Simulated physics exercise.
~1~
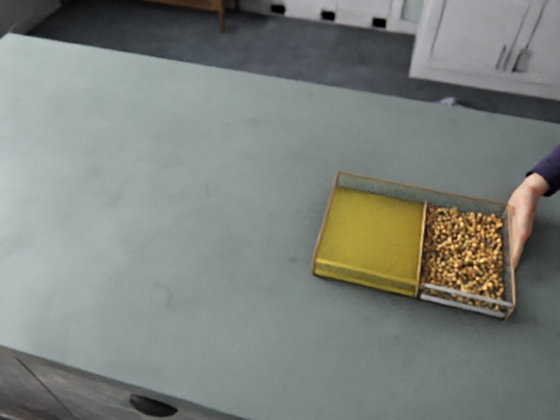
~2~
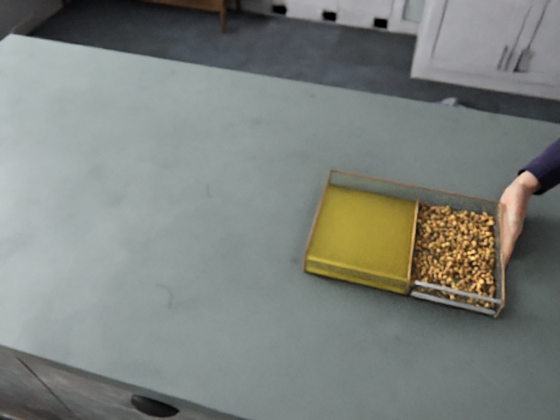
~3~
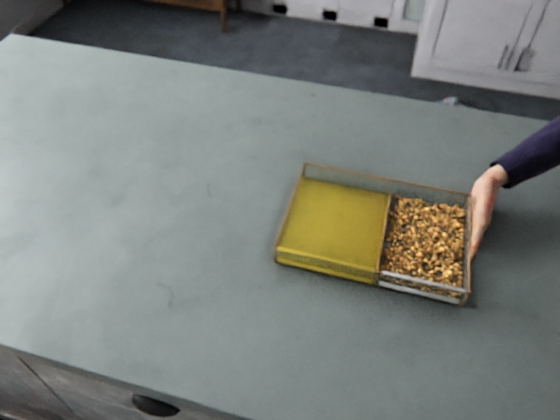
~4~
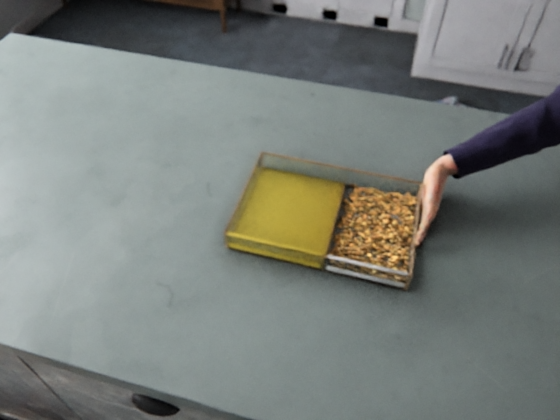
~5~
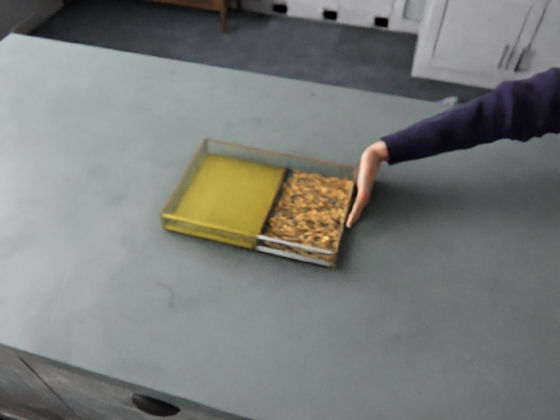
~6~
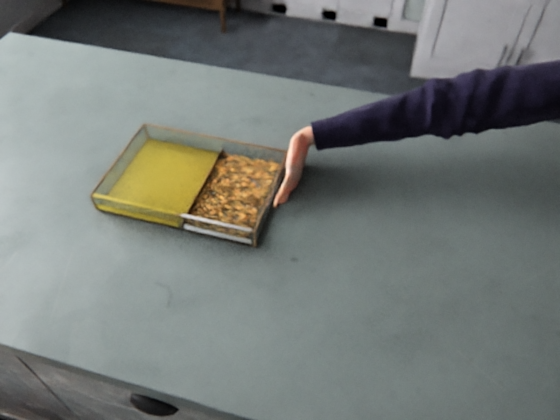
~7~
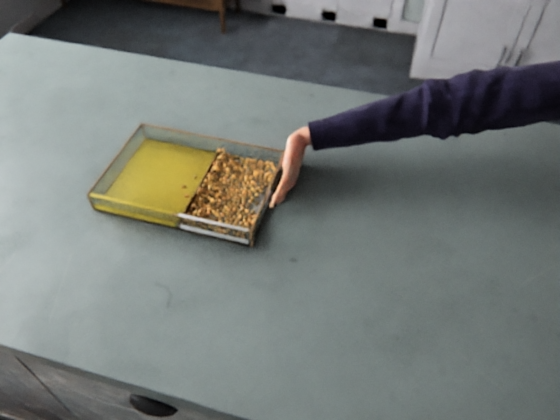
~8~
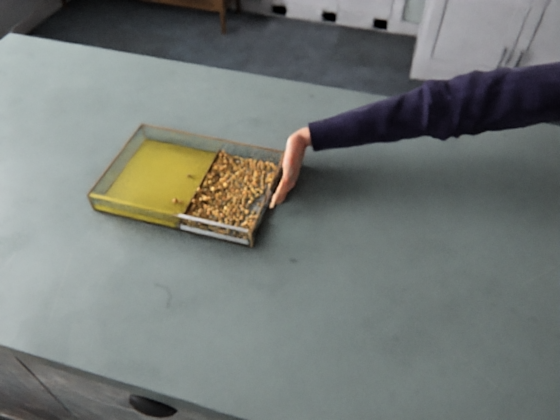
To begin with, a shallow, clear-sided tray sits toward the right of a grey-green countertop, its left compartment showing an empty yellow floor and its right one filled with dried chickpeas. A hand at the tray's right end pushes it left, slowly at first. The tray then picks up speed, and a dark blue sleeve stretches farther into view behind the hand. Near the left side of the counter, the tray comes to a halt. A few chickpeas appear on the yellow floor, while nearly all remain in the right compartment, and the hand stays against the resting tray.
